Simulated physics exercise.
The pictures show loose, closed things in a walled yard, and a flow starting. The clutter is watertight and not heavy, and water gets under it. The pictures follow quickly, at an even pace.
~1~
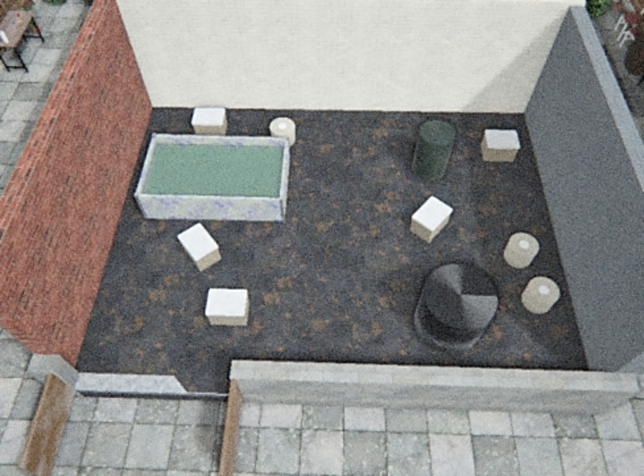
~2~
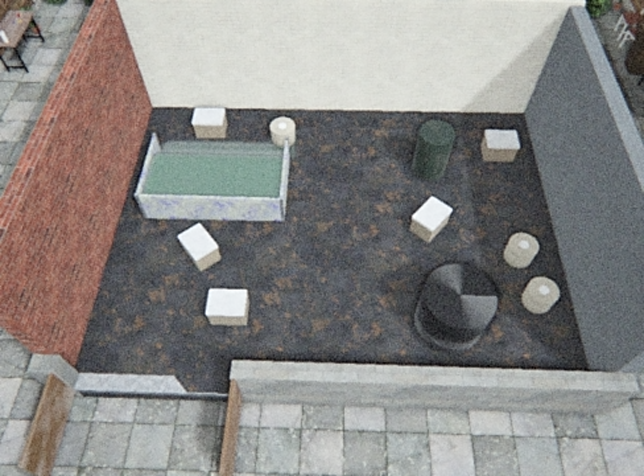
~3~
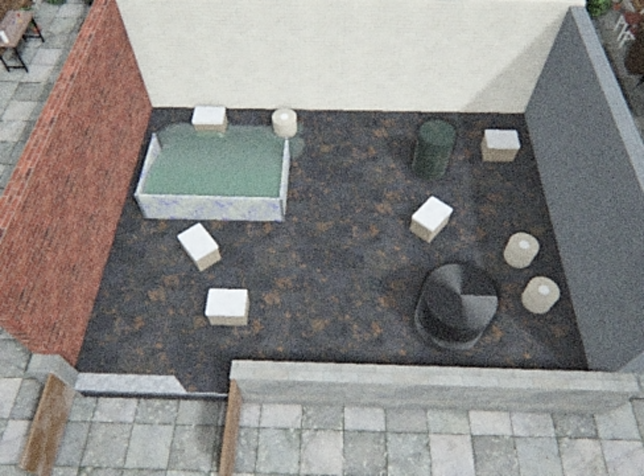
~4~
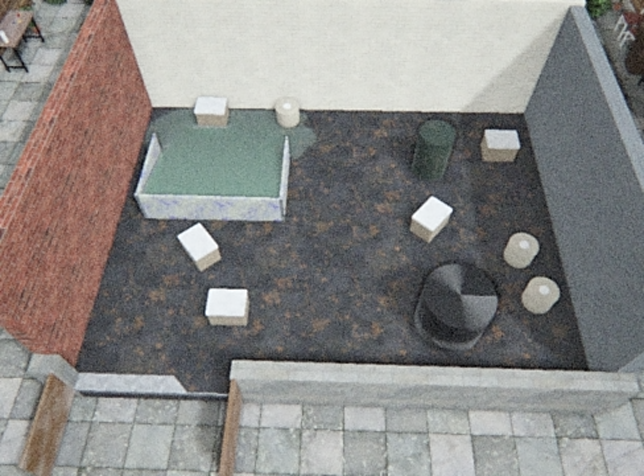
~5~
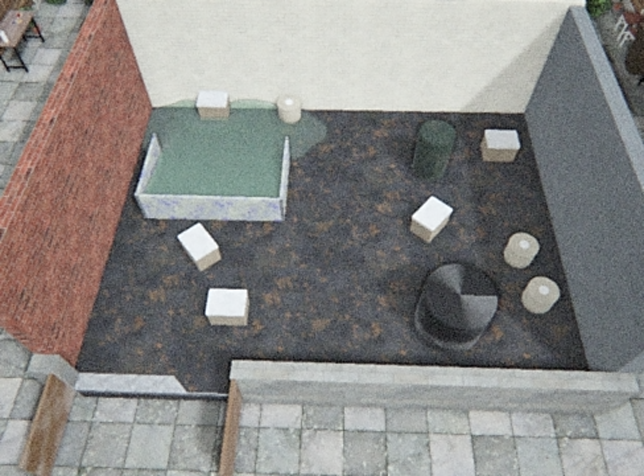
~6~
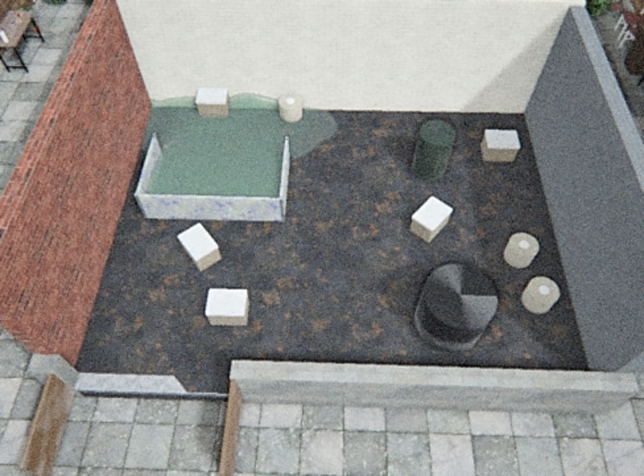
Green water spilling from the back of a rectangular basin in a walled yard, spreading around a pale tub and chest, nudging both slightly.
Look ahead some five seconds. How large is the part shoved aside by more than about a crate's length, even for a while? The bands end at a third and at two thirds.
Share: From one to two thirds.
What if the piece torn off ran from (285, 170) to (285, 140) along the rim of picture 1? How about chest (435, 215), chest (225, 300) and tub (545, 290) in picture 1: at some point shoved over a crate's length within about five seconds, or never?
In turn: Swept aside, not that far, pushed that far.
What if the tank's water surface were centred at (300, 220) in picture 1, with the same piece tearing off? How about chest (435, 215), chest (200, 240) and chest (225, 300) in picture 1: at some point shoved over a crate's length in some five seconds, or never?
In that order: Short of that, no, not that far.
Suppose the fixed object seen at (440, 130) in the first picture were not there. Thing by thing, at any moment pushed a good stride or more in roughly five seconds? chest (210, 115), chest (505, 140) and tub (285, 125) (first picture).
One after the other: Pushed that far, under that, that far or more.
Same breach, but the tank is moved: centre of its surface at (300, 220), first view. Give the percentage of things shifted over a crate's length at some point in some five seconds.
About 40 per cent.
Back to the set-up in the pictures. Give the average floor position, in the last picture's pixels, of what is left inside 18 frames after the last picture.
Near (375, 231).
A moment on, 1 of 8 are well off their spots; 2 afloat.
Next, 2 of 8 are well off their spots; 1 afloat.
Later, 2 of 8 are well off their spots; 2 afloat.
In the end, 3 of 8 are well off their spots, and 3 have been at some point; 1 afloat.
